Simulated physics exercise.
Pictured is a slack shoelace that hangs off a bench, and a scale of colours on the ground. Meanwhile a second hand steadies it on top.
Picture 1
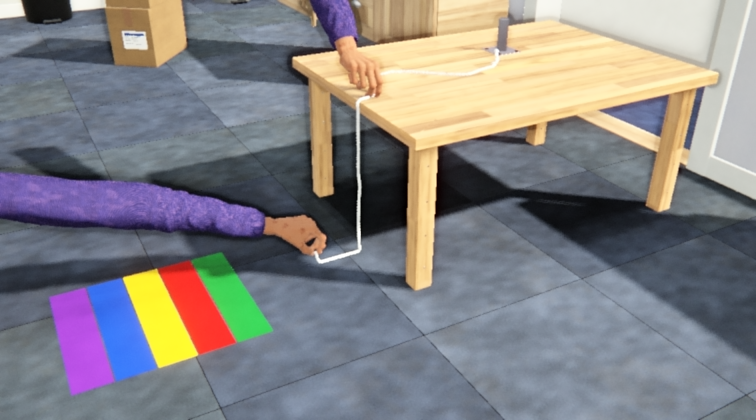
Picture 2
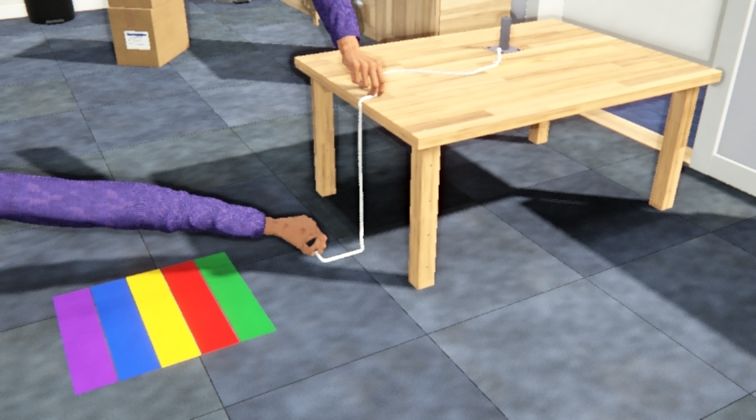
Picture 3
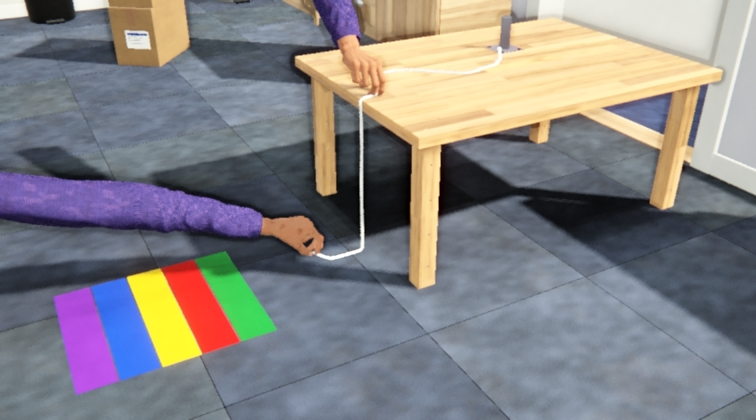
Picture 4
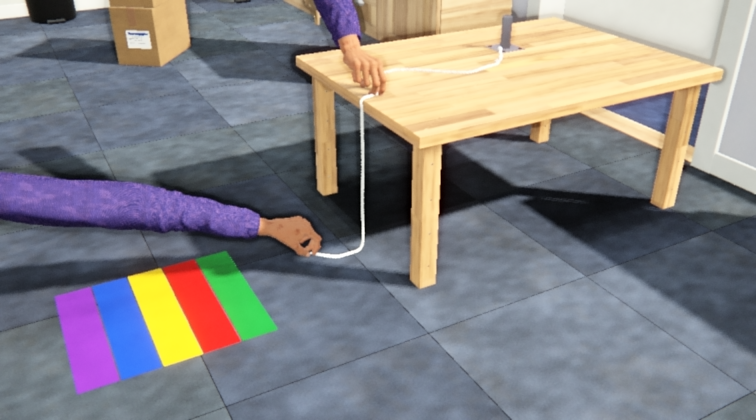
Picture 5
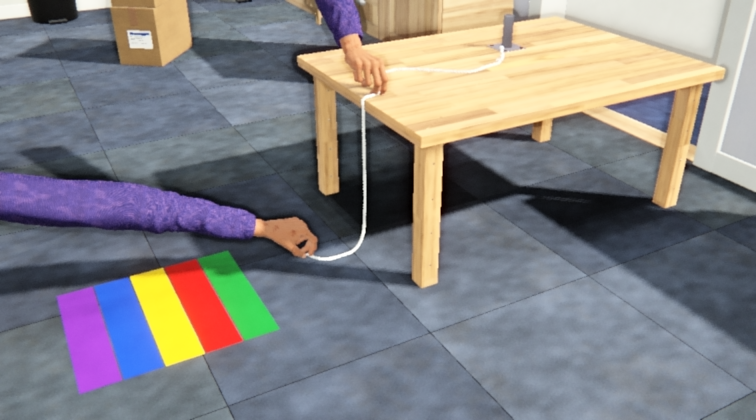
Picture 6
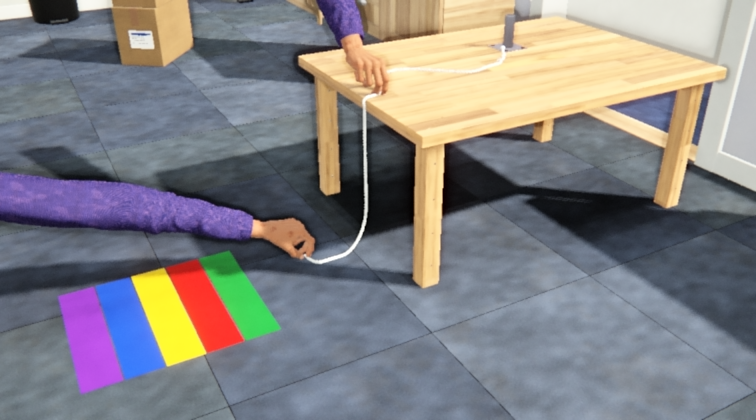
On a tiled floor beside a wooden bench, a hand drawing the low end of a slack white shoelace slightly left.
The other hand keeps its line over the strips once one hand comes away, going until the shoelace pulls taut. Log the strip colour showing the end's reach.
Reach: Blue strip.
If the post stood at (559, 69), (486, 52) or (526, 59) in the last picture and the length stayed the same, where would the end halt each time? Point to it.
In order, it comes out close to (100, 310), (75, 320) and (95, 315).
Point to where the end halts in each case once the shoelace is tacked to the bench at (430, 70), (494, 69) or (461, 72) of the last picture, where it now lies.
Per try (px, approx.): (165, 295), (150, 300), (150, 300).
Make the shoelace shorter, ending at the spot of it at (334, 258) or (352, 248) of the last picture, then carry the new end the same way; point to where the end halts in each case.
The pixels are (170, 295) and (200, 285), in that order.
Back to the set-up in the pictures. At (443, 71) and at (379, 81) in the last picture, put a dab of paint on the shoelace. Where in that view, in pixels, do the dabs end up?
End points: Roughly (414, 74); roughly (345, 103).
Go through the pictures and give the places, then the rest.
End (316, 252); green (246, 320); red (209, 331); yellow (170, 343); blue (130, 355); purple (88, 368), in the first frame.
End (316, 252); shoelace through (500, 60) (461, 74) (389, 73) (371, 97) (360, 166) (361, 238), in the second frame.
End (313, 252), in the third frame.
End (311, 253); shoelace through (501, 59) (462, 73) (390, 71) (372, 96) (363, 164) (363, 237), in the fourth frame.
End (307, 254), in the fifth frame.
End (305, 255); shoelace through (504, 58) (465, 72) (393, 71) (375, 95) (365, 164) (359, 237), in the sixth frame.
Soon after, end near (180, 290); over red.
After that, end near (140, 301); over blue.
At the stop, end near (117, 308); over blue. The end stops over the blue strip.
